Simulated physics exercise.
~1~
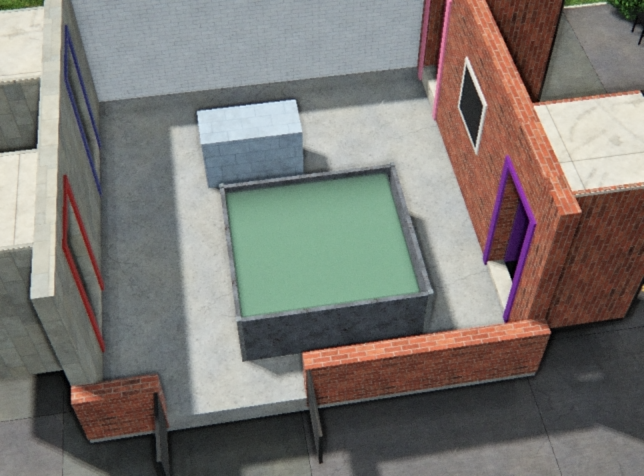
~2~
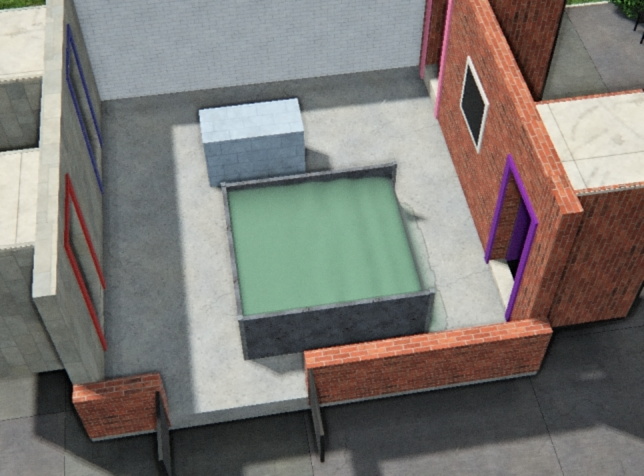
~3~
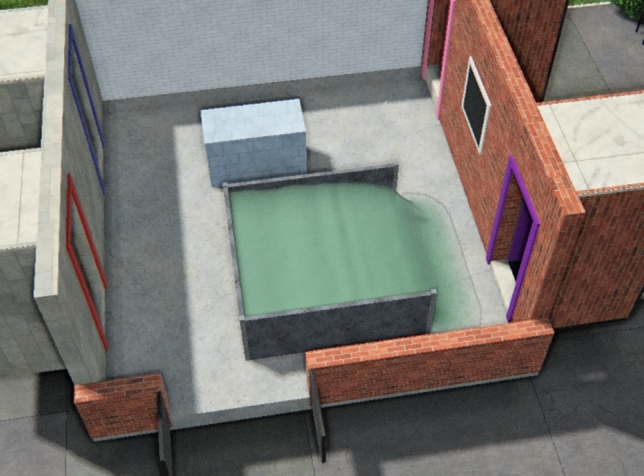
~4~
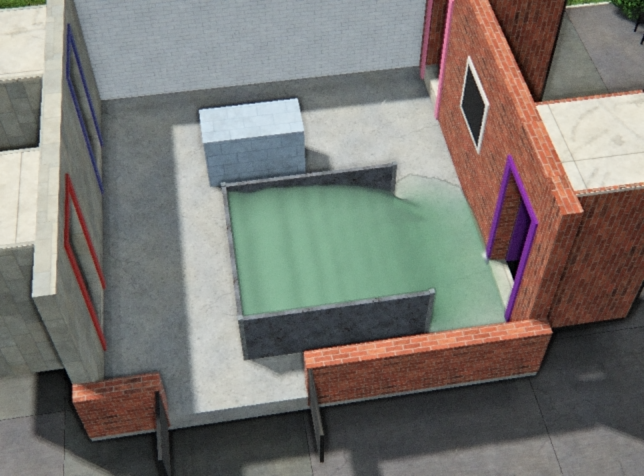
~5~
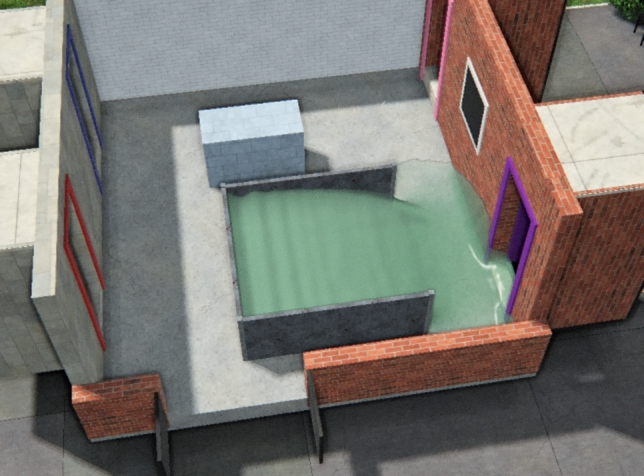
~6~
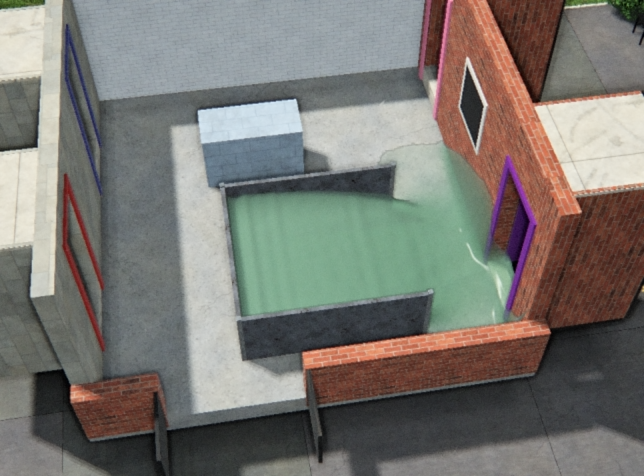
A walled yard held an open tank of green water until its right side vanished, and the water poured out across the floor to the brick wall, spreading around the purple-framed doorway.
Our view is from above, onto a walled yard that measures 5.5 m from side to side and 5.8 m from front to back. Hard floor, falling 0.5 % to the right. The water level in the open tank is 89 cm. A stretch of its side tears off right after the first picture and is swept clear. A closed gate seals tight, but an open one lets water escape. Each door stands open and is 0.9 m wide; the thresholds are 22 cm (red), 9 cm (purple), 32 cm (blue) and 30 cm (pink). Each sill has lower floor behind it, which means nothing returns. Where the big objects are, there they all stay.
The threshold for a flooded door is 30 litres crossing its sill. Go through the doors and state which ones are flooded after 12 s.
My prediction: The red door is going to fall short of the limit; the purple door is going to top the limit; the blue door is going to fall short of the limit; the pink door is going to fall short of the limit.
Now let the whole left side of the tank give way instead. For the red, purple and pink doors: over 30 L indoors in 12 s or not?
Log - red: Threshold topped, purple: Threshold topped, pink: Threshold not reached.
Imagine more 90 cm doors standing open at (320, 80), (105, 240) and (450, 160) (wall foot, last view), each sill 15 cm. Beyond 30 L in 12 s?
More, less, more.
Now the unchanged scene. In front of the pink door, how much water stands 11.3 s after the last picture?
Close to 11.5 cm of depth.
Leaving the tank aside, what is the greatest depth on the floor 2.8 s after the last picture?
I'd put it at close to 32 cm.
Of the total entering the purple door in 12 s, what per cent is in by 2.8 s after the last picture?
Some 85 in a hundred.
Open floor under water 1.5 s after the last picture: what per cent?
Wet share: About 40 %.
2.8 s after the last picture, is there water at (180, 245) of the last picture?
Looks like it's not yet wet.
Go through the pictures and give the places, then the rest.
In the first picture, the open tank at (321, 241) is whole and still, 89 cm deep.
In the second picture, water pours out at (407, 252) and has run 1.2 m, to a hidden place; typically 7 cm deep outside, 89 cm at the open tank's back.
In the third picture, water pours out at (408, 256) and has run 1.4 m, to (426, 199); typically 16 cm deep outside, 89 cm at the open tank's back.
In the fourth picture, the front is at (435, 182), 1.7 m from the gap at (406, 257); 3.5 m2 of floor is under water; 87 cm left at the back of the open tank.
In the fifth picture, water pours out at (406, 259) and has run 2.2 m, to (452, 167); typically 19 cm deep outside, 78 cm at the open tank's back.
In the sixth picture, water pours out at (405, 259) and has run 2.6 m, to (443, 145); typically 22 cm deep outside, 75 cm at the open tank's back.
Then, 0.7 s after the last picture water covers 25 % of the floor and is deepest (64 cm) near (475, 247); red door not reached, purple door 57 cm at the sill, 420 L in, blue door not reached, pink door 8 cm at the sill, 0 L in.
Then, 1.5 s after the last picture water covers 40 % of the floor and is deepest (54 cm) near (507, 340); red door not reached, purple door 47 cm at the sill, 788 L in, blue door not reached, pink door 11 cm at the sill, 0 L in.
Then, 2.8 s after the last picture water covers 65 % of the floor and is deepest (32 cm) near (404, 71); red door 7 cm at the sill, 0 L in, purple door 29 cm at the sill, 1090 L in, blue door not reached, pink door 16 cm at the sill, 1 L in.
Then, 6.3 s after the last picture water covers 95 % of the floor and is deepest (18 cm) near (101, 134); red door 12 cm at the sill, 0 L in, purple door 12 cm at the sill, 1231 L in, blue door 15 cm at the sill, 0 L in, pink door 13 cm at the sill, 2 L in.
Then, 11.3 s after the last picture water covers 95 % of the floor and is deepest (12 cm) near (167, 287); red door 11 cm at the sill, 0 L in, purple door 10 cm at the sill, 1282 L in, blue door 7 cm at the sill, 0 L in, pink door 11 cm at the sill, 2 L in.
